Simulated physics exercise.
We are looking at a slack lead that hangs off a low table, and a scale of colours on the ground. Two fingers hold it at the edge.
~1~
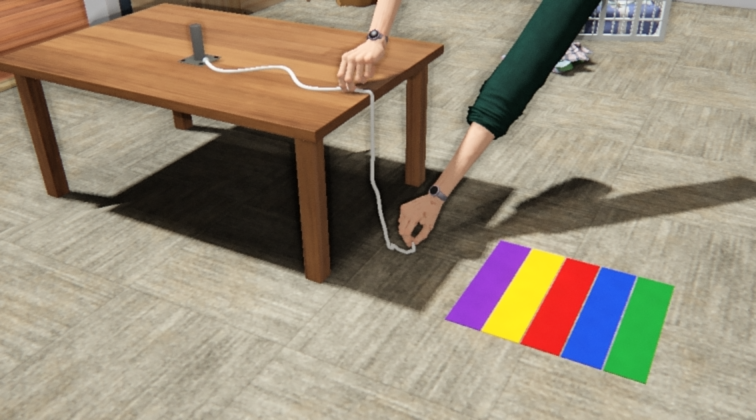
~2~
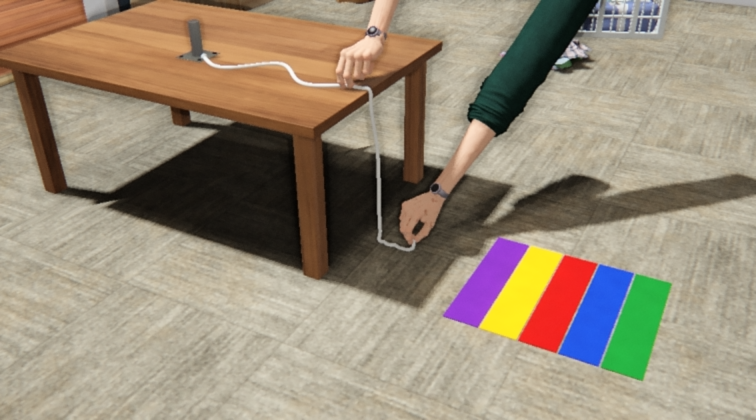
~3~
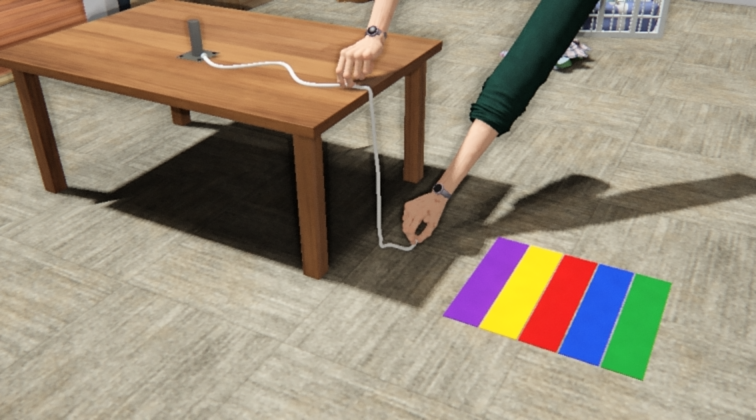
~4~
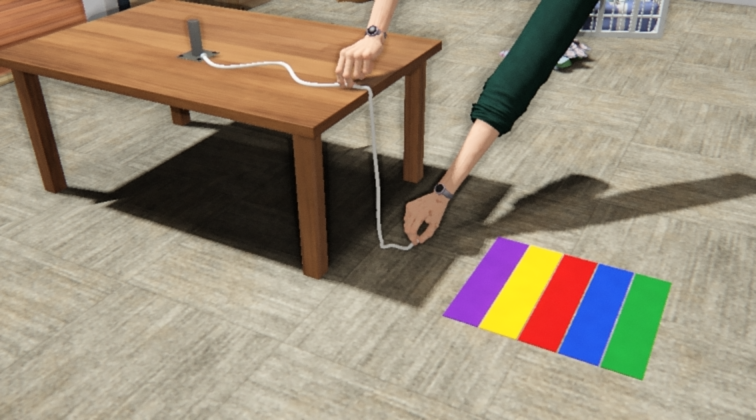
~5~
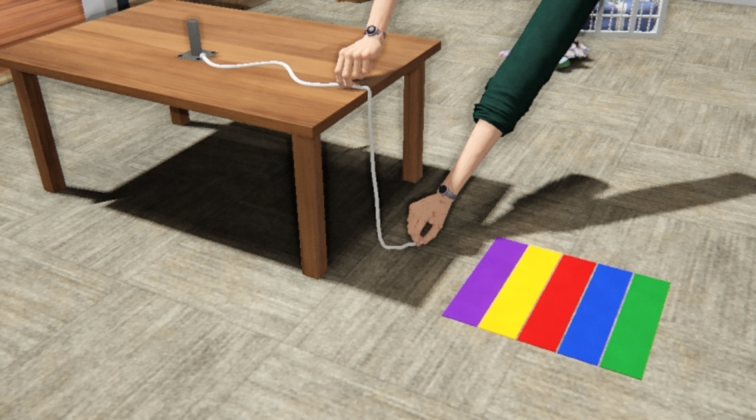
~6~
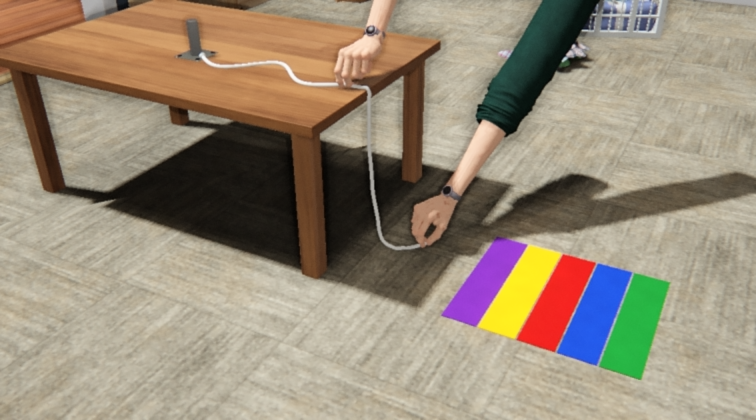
Beside a low wooden table, a hand slowly draws a white cord's end slightly right.
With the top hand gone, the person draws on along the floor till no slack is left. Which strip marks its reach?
It gets as far as the red strip.
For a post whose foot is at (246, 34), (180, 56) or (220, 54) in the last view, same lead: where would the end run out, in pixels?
About (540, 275), (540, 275) and (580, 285).
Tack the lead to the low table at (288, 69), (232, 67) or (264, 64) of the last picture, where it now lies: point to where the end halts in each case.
Try by try, around (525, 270), (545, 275) and (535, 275).
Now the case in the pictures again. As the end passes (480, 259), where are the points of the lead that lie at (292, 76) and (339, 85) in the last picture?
The first at (319, 79), the second at (369, 96).
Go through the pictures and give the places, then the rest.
End (412, 243); purple (473, 308); yellow (510, 320); red (548, 332); blue (589, 344); green (631, 357), in the first frame.
End (413, 240); lead through (212, 65) (280, 64) (307, 85) (371, 99) (378, 166) (380, 231), in the second frame.
End (416, 241), in the third frame.
End (418, 241); lead through (212, 64) (280, 64) (307, 84) (370, 99) (376, 166) (379, 231), in the fourth frame.
End (421, 242), in the fifth frame.
End (425, 243); lead through (211, 64) (278, 63) (306, 84) (369, 98) (371, 165) (379, 230), in the sixth frame.
Soon after, end near (480, 259); over purple.
Then, end near (527, 272); over yellow.
At full stretch, end near (557, 280); over red. The red one.
